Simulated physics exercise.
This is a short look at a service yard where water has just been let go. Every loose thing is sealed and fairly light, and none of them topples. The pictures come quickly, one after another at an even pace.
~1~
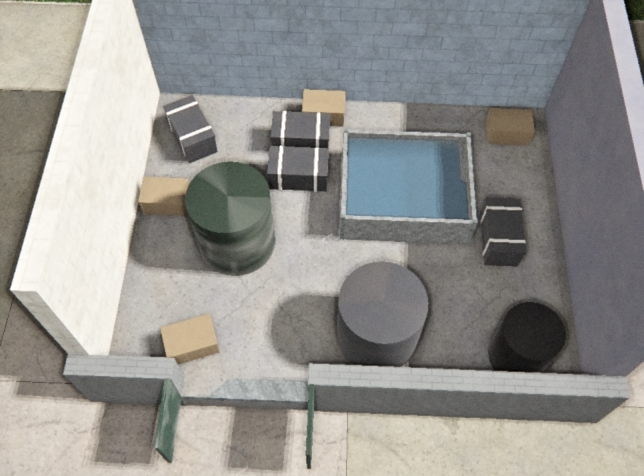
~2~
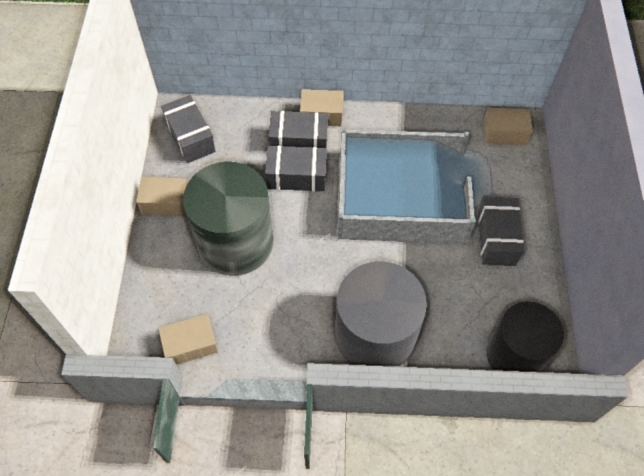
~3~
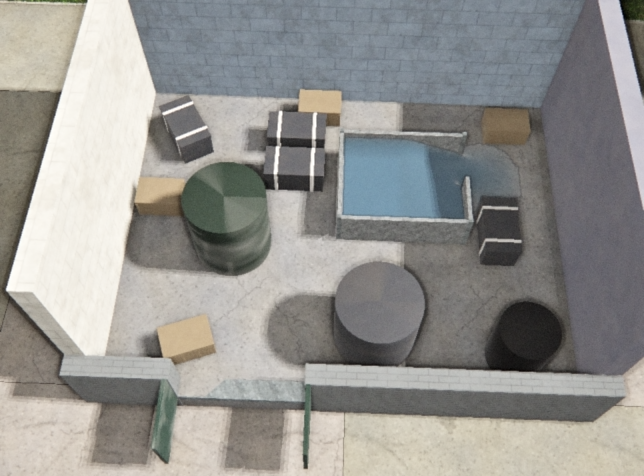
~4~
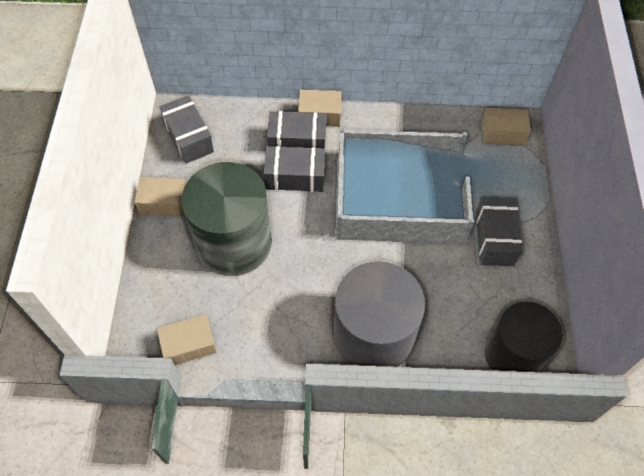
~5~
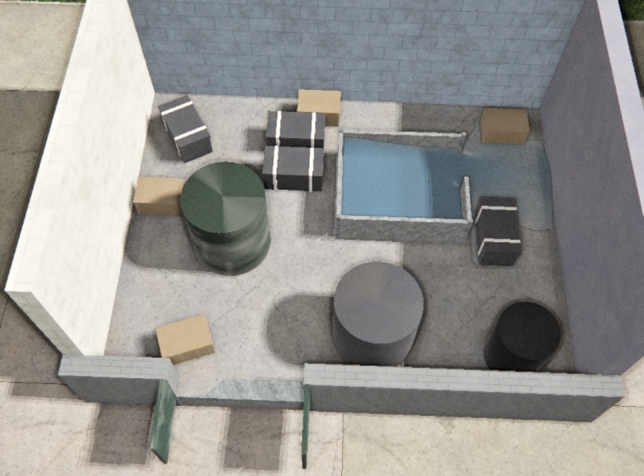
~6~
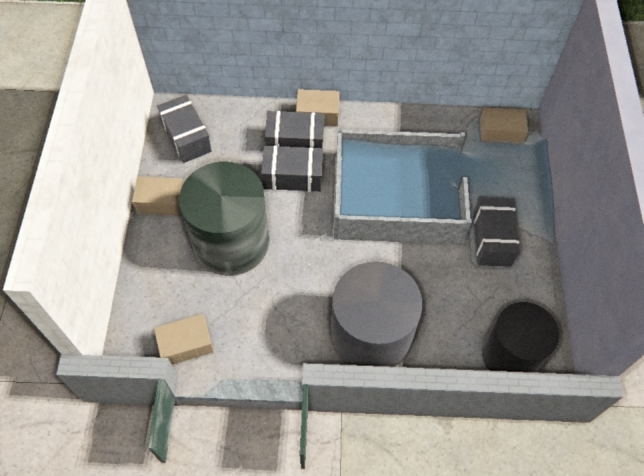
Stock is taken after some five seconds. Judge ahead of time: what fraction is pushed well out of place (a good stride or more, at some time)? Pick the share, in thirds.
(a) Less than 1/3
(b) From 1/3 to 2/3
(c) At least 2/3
Answer: A.
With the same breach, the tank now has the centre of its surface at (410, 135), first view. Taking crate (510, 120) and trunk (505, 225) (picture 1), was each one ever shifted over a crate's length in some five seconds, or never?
Travelled that far, travelled that far.
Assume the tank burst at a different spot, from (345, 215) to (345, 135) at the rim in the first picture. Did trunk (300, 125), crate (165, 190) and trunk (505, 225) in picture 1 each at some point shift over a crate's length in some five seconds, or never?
Order as asked: Sent that far; sent that far; not sent that far.
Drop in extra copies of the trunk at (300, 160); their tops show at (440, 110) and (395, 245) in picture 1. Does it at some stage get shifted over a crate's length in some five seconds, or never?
Result by item: Gets dislodged / stays where it is.
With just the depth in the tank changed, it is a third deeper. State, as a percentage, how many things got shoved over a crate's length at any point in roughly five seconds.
Share: Close to 50 %.
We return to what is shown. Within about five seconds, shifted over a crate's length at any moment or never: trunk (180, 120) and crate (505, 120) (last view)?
In turn: No, pushed that far.
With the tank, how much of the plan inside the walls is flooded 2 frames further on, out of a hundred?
Estimate: About 20 %.
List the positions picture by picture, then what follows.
The first picture shows a crate at (512, 120) rests on the ground; a crate at (188, 335), on the bottom; 0 of 8 have shifted.
The second picture shows a crate at (510, 119) rests on the ground; a crate at (187, 335), on the bottom; 0 of 8 have shifted.
The third picture shows a crate at (508, 120) rests on the ground; a crate at (185, 336), on the bottom; 0 of 8 have shifted.
The fourth picture shows a crate at (508, 120), on the bottom; a crate at (185, 336) rests on the ground; 0 of 8 have shifted.
The fifth picture shows a crate at (507, 120) rests on the ground; a crate at (184, 335), on the bottom; 0 of 8 have shifted.
The sixth picture shows a crate at (505, 119) rests on the ground; a crate at (182, 335), on the bottom; 0 of 8 have shifted.
A moment on, 0 of 8 are well off their spots; 0 afloat.
Next, 1 of 8 are well off their spots; 0 afloat.
Later, 1 of 8 are well off their spots; 0 afloat.
In the end, 2 of 8 are well off their spots, and 2 have been at some point; 0 afloat.
